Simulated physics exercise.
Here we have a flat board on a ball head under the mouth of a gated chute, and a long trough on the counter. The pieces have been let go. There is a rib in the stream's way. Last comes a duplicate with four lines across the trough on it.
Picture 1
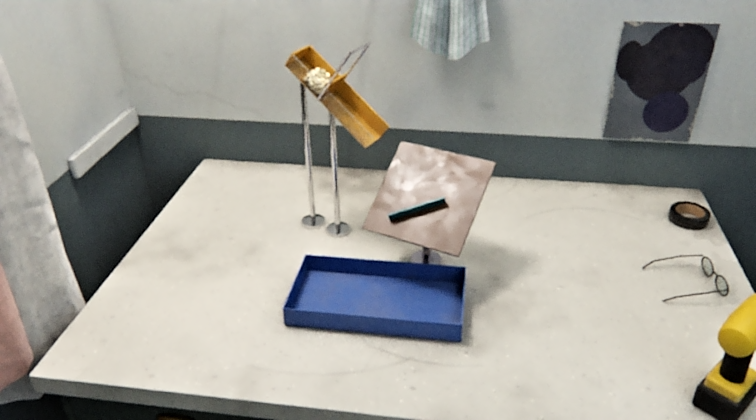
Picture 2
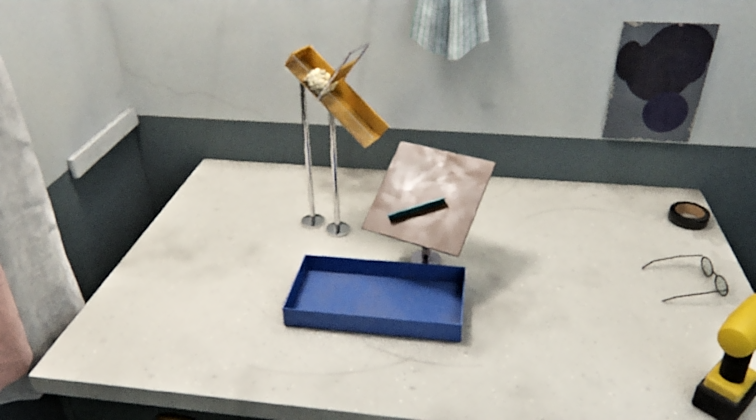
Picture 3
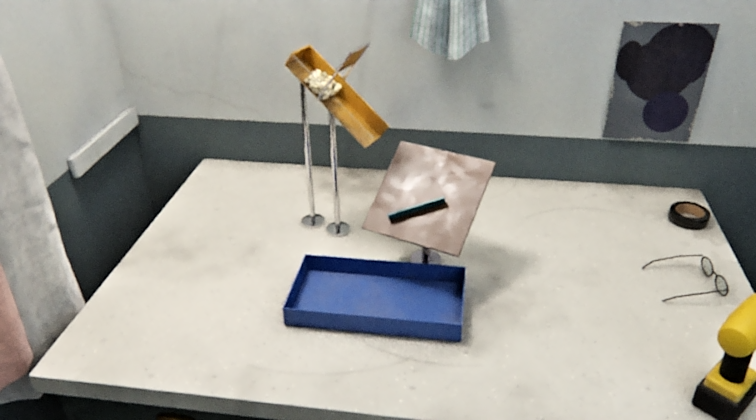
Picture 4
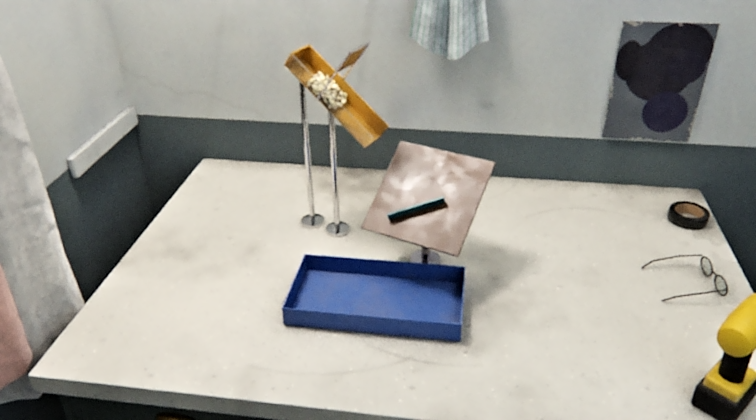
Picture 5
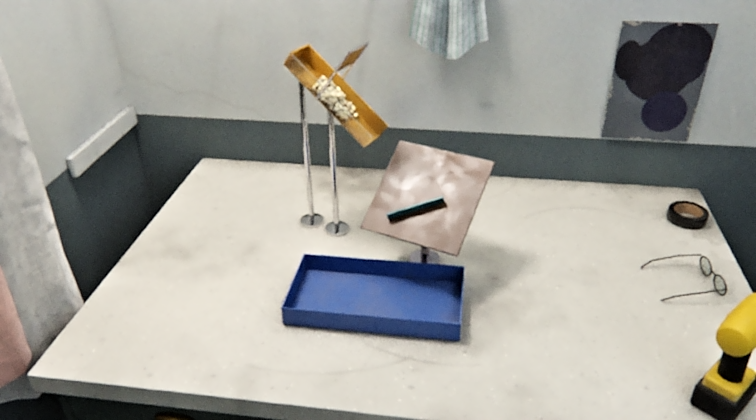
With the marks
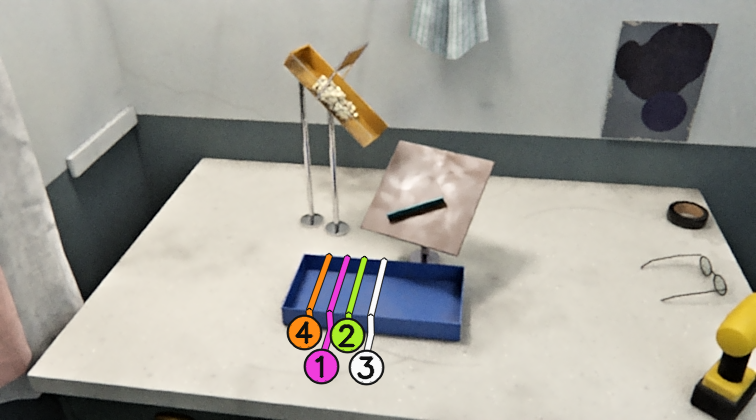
To begin with, a clump of white beans sits behind a gate in a tilted orange chute, above a slanted board with a dark rib and an empty blue trough. The gate swings up, and the beans slide a short way down the chute, spreading into a longer stream.
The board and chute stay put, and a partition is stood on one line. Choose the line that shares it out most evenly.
Use line 2.
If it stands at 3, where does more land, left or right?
Left.
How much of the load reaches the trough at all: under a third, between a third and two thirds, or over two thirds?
Between a third and two thirds.
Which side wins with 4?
Right.
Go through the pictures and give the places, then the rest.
Load behind the gate (322, 80), white beans; lip of the chute (373, 142), sloping fairly steeply, in the first picture.
Middle of the board (428, 195), tilted fairly steeply; middle of its low edge (408, 242); of its high edge (447, 151), in the second picture.
Front corners of the trough (283, 308) and (461, 324), empty; front of the load (334, 93), in the third picture.
Middle of the load (329, 87); its front (344, 102), roughly a quarter of the way to the lip; rib from (444, 197) to (387, 215), in the fourth picture.
Middle of the load (335, 98); its front (356, 115), roughly half of the way to the lip, in the fifth picture.
On the marked copy, line 1 crosses the front rim at (329, 312); line 2 crosses the front rim at (348, 314); line 3 crosses the front rim at (370, 316); line 4 crosses the front rim at (309, 310).
With 1, of what is caught, about a tenth on the left of the divider, almost all on the right.
With 2, of what is caught, roughly half on the left of the divider, roughly half on the right.
With 3, of what is caught, almost all on the left of the divider, about a tenth on the right.
With 4, of what is caught, not one piece on the left of the divider, every piece on the right.
